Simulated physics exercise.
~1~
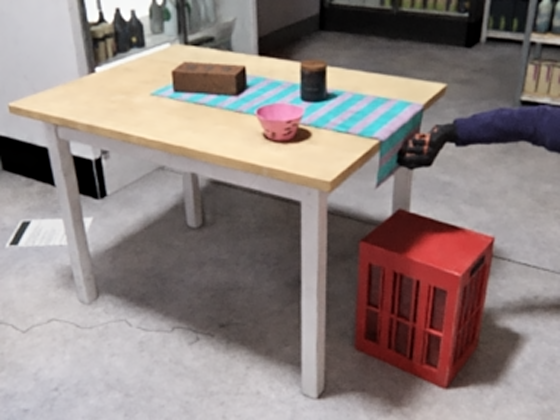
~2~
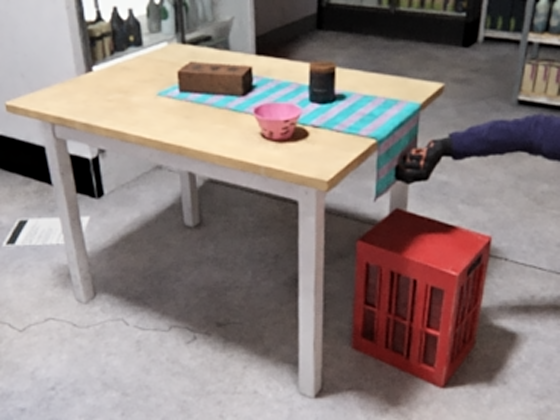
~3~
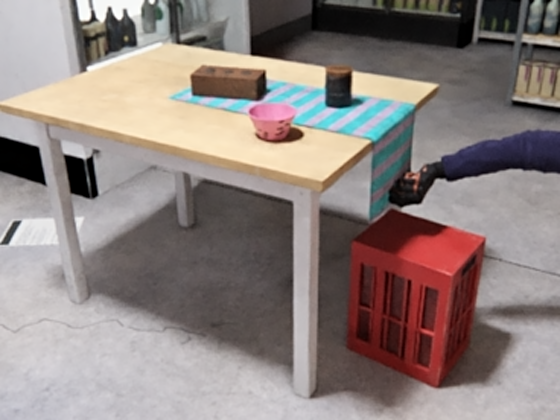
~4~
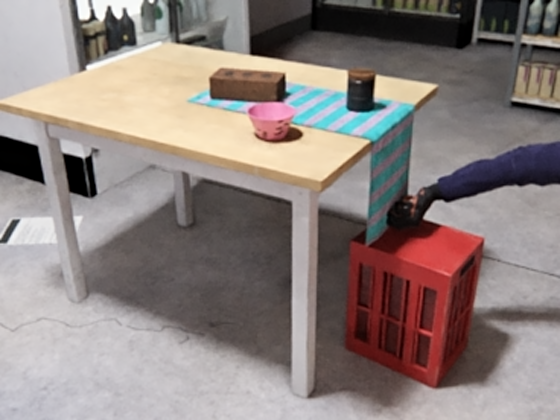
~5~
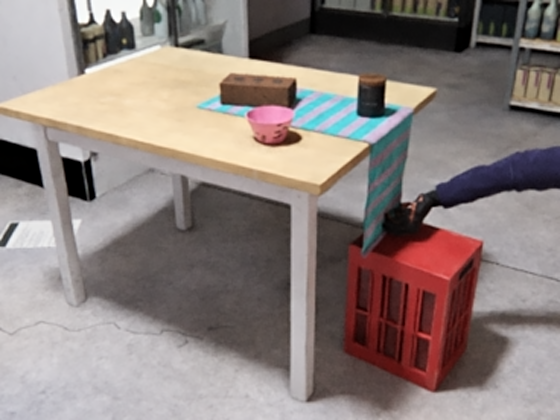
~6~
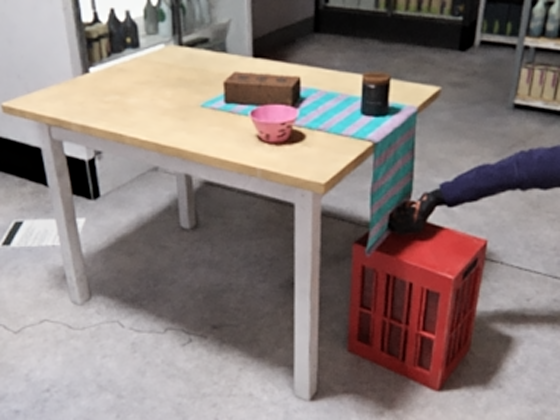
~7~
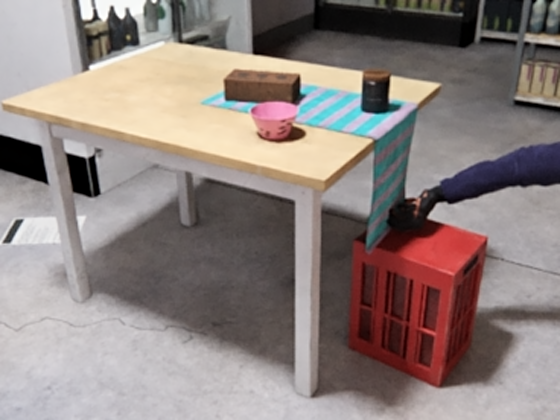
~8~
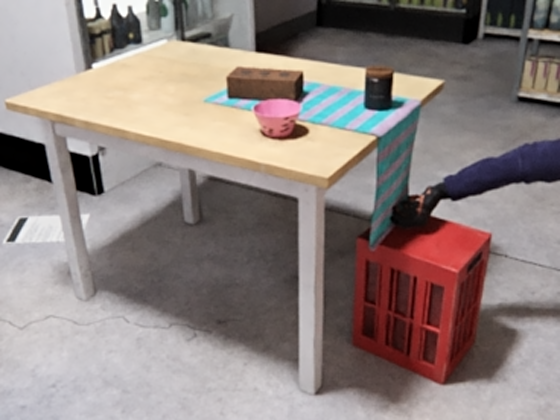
In a room with a concrete floor and shelves of bottles behind, a pale wooden table holds a brick, a black jar and a pink bowl, with a red crate standing beside it. A dark hand in a navy sleeve grips the end of a turquoise striped cloth hanging over the right edge. The hand pulls the cloth down, and the jar and brick slide right with it while the bowl stays put. Once the hem reaches the crate, the pulling stops. The hand keeps hold there, with the jar upright near the edge and everything still on the table.
